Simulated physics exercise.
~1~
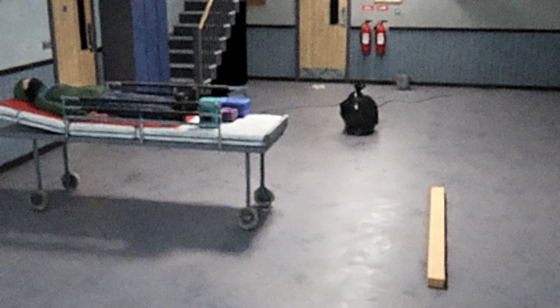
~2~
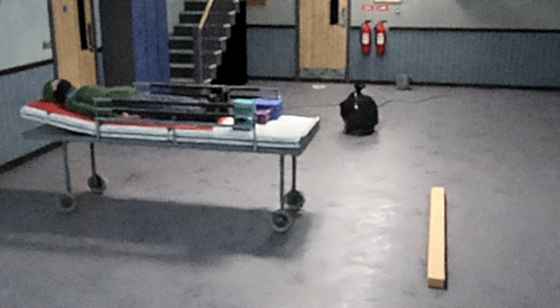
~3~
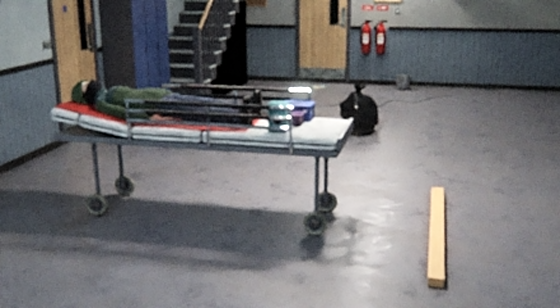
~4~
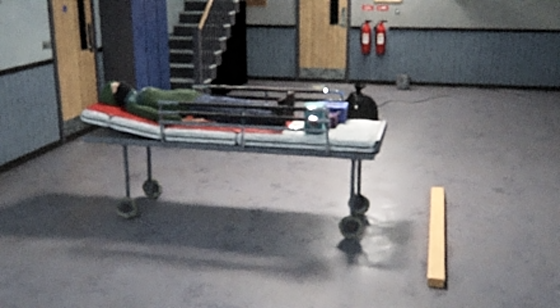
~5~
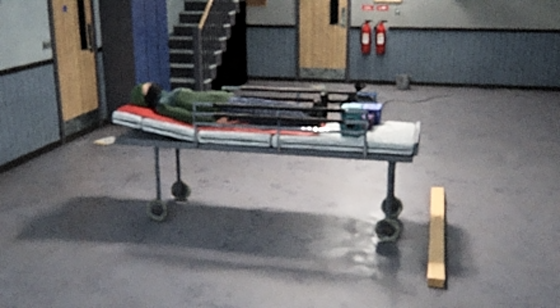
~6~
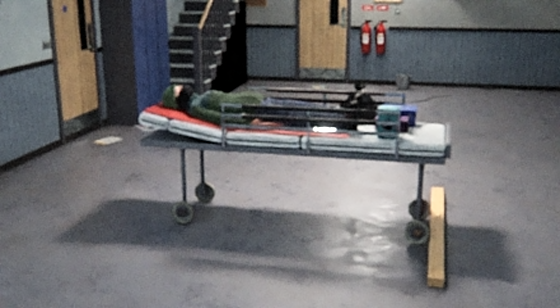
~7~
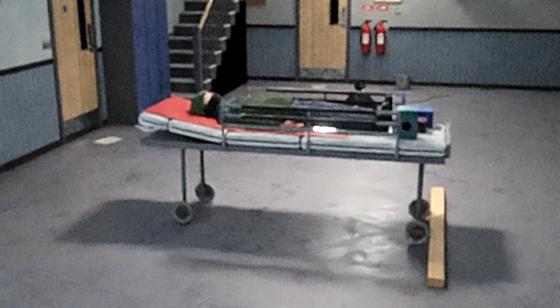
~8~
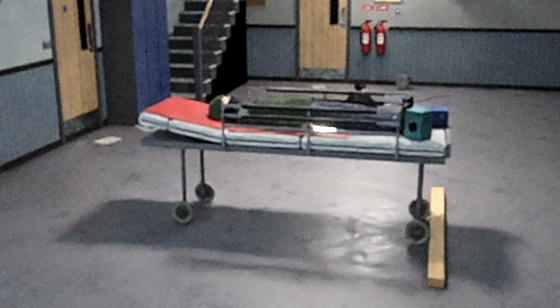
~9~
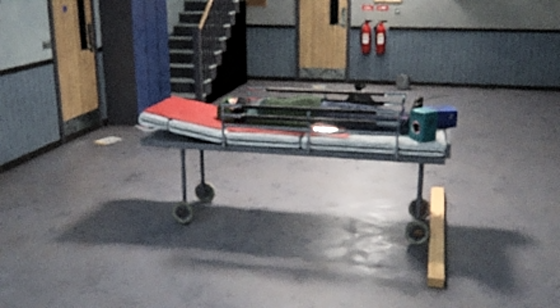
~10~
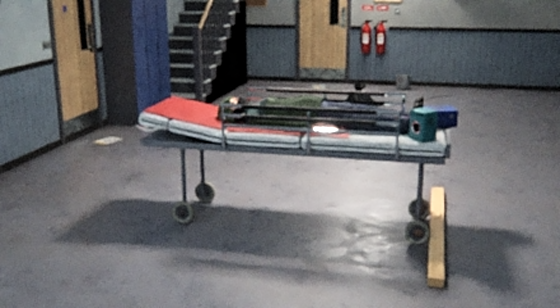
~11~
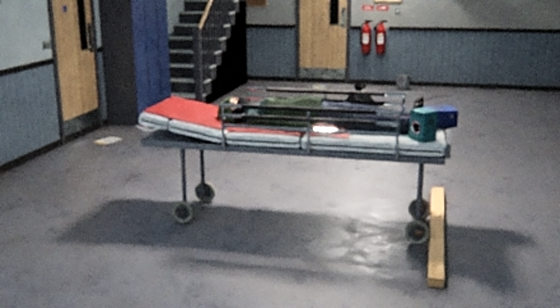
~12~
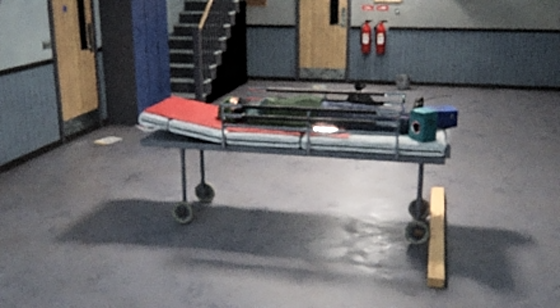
A hospital trolley carrying a person lying down rolled right across the floor until its wheels stopped at a wooden sill, then the sleeper and the small items by their feet slid toward the foot end and came to rest, still aboard.
